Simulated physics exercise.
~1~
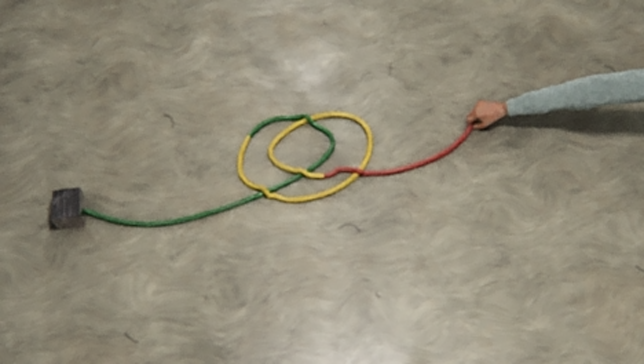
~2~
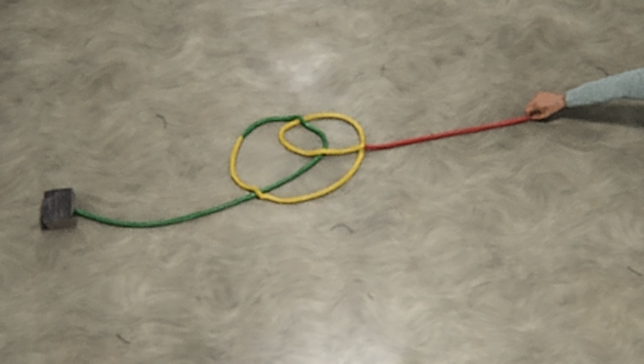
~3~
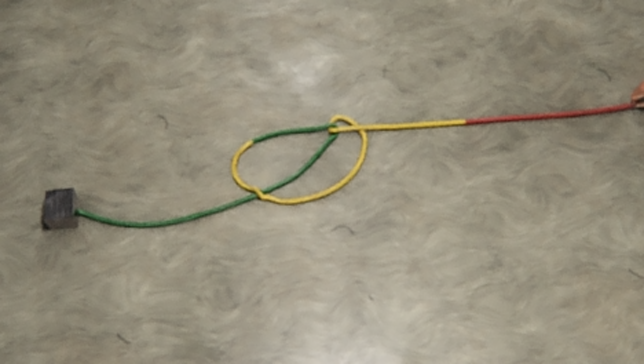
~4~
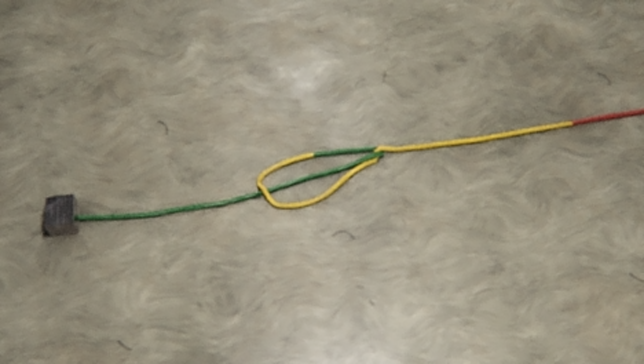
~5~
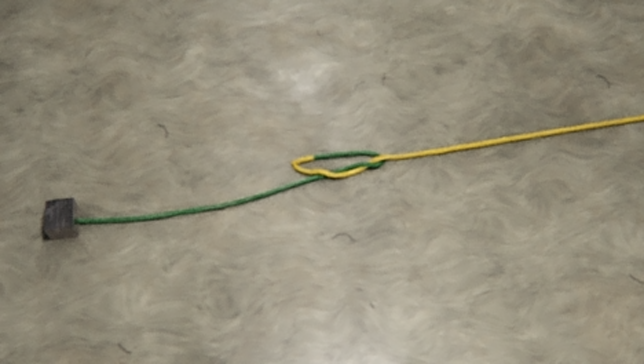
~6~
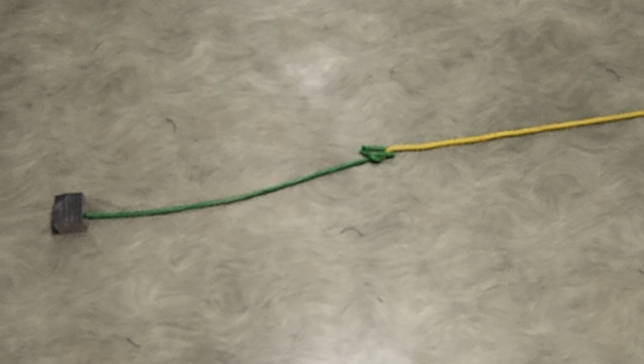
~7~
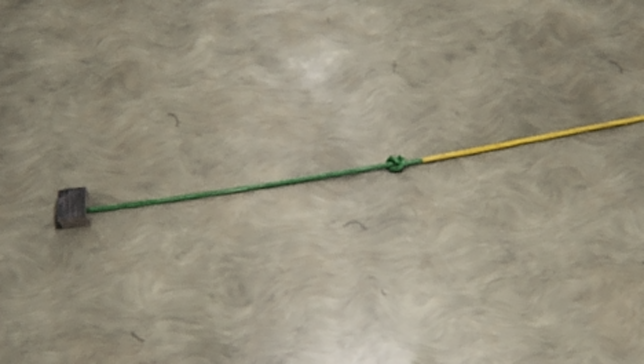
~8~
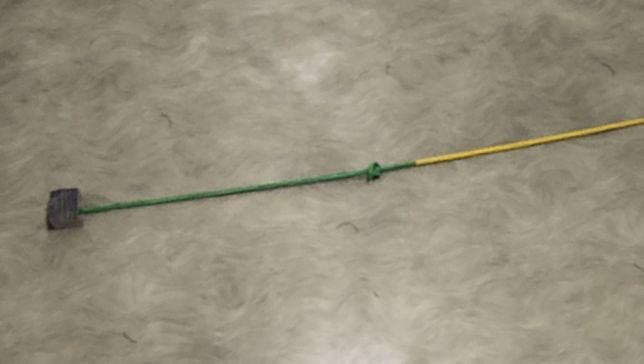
A rope coloured green, yellow and red, held fast to a dark block at the left, was pulled to the right by a hand, and its loops shrank until they jammed into a small, tight green knot along the straightened rope.
